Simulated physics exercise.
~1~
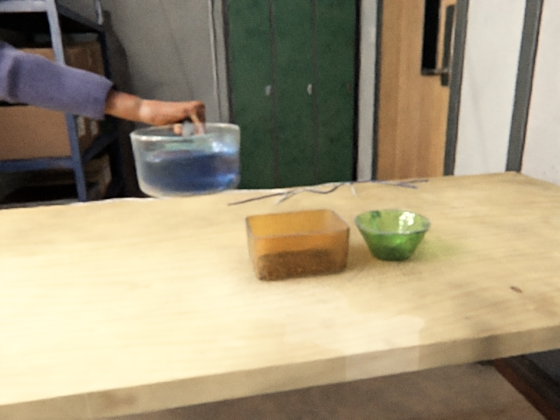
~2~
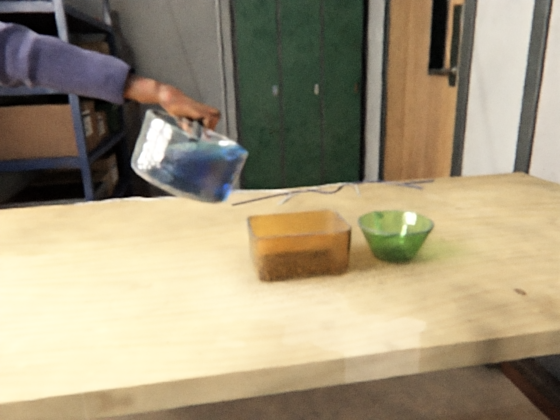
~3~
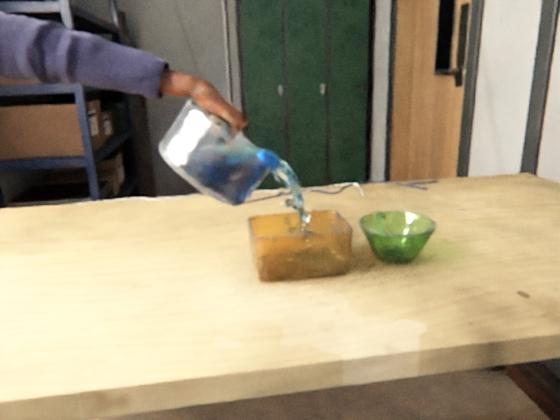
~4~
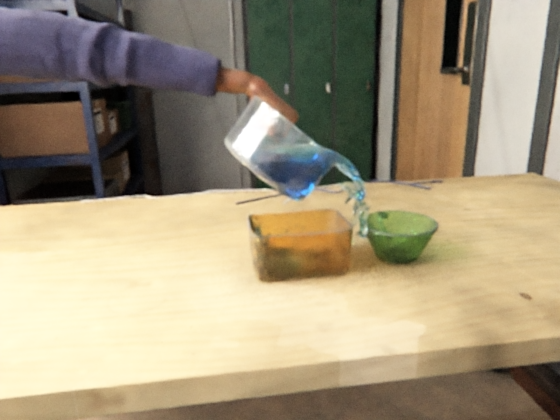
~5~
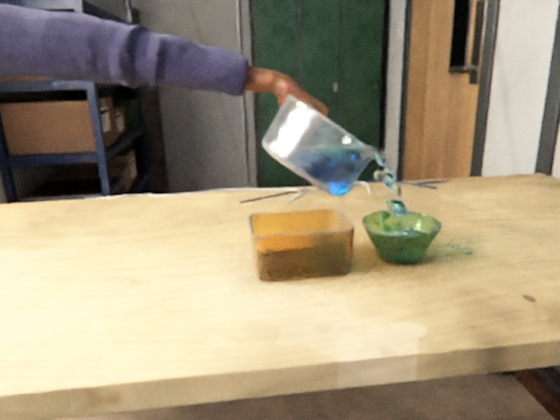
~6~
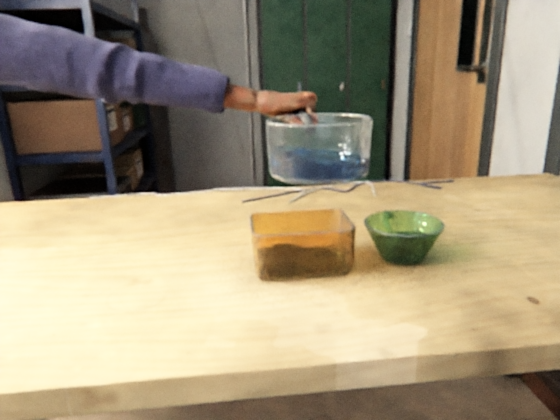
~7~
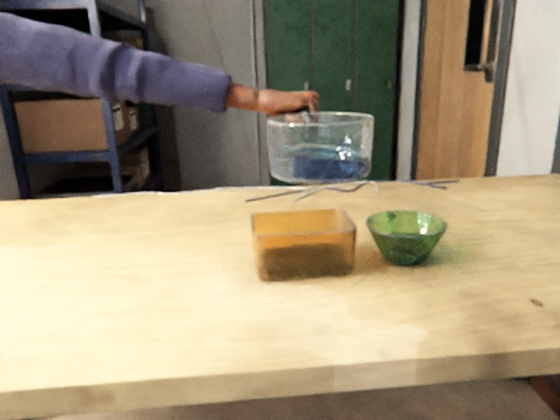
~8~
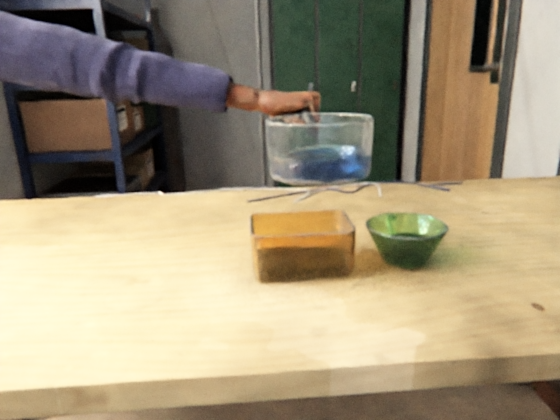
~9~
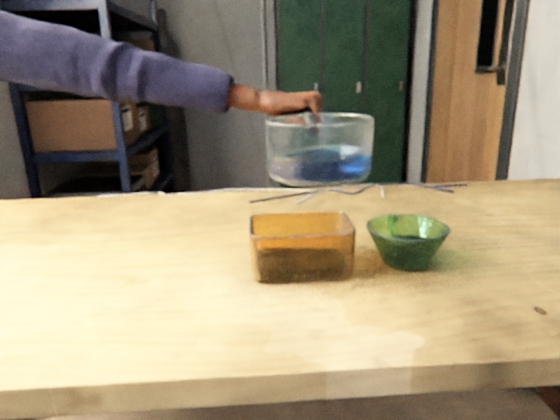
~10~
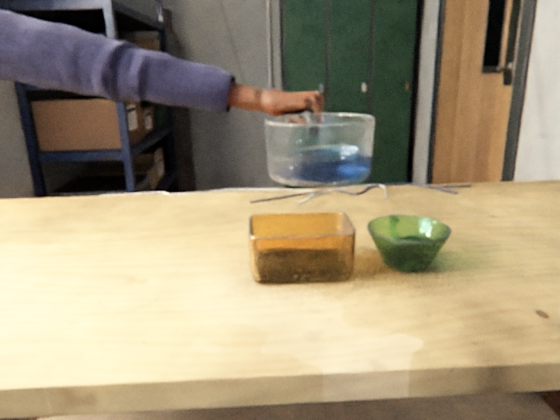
On a pale wooden table, a hand tipped a clear pot of blue water and swept it rightward, pouring into an orange box and then a green cup, splashing a little, before righting the pot and holding it above, still partly full.
